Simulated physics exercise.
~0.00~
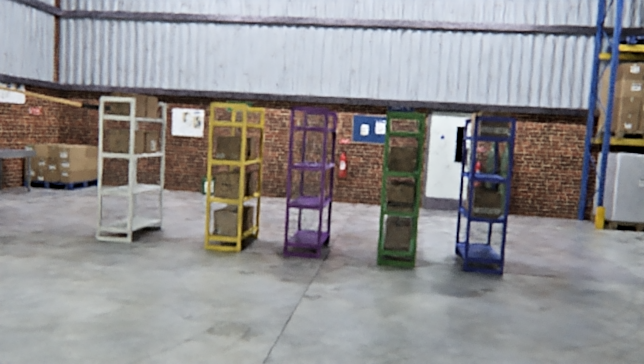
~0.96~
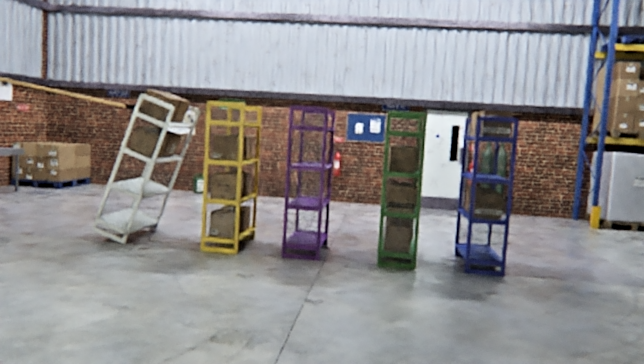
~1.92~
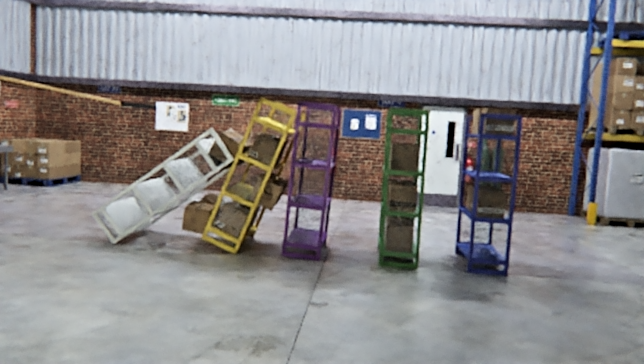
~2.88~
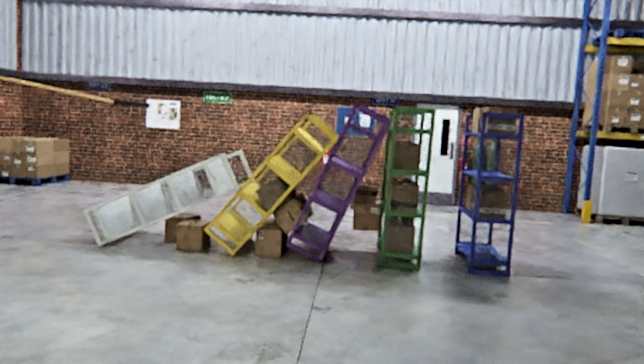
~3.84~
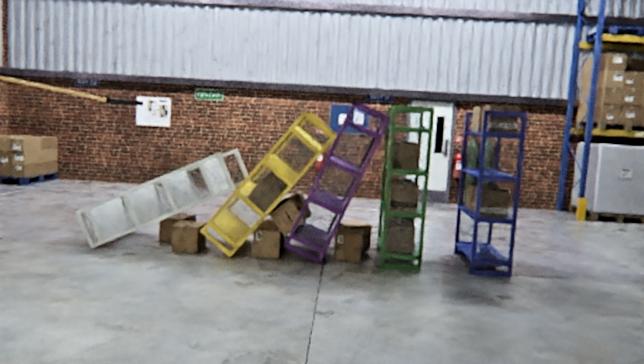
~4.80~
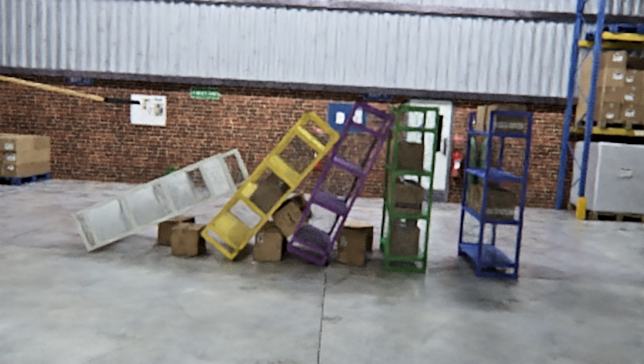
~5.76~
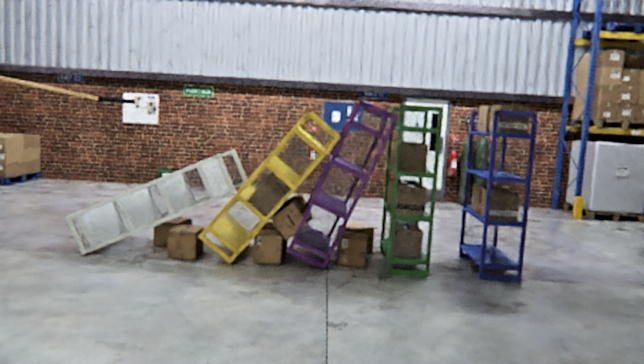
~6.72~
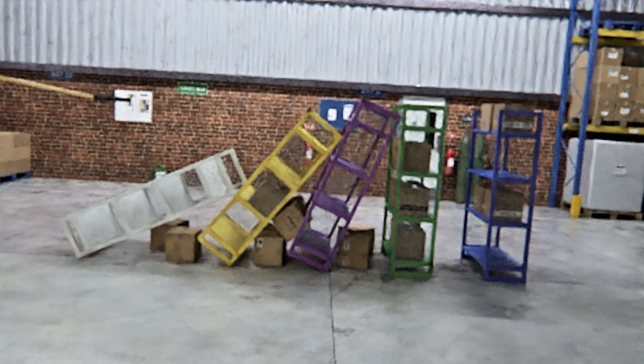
White rack toppling right into yellow and purple racks, spilling cartons, all three left leaning while green and blue racks stay standing.
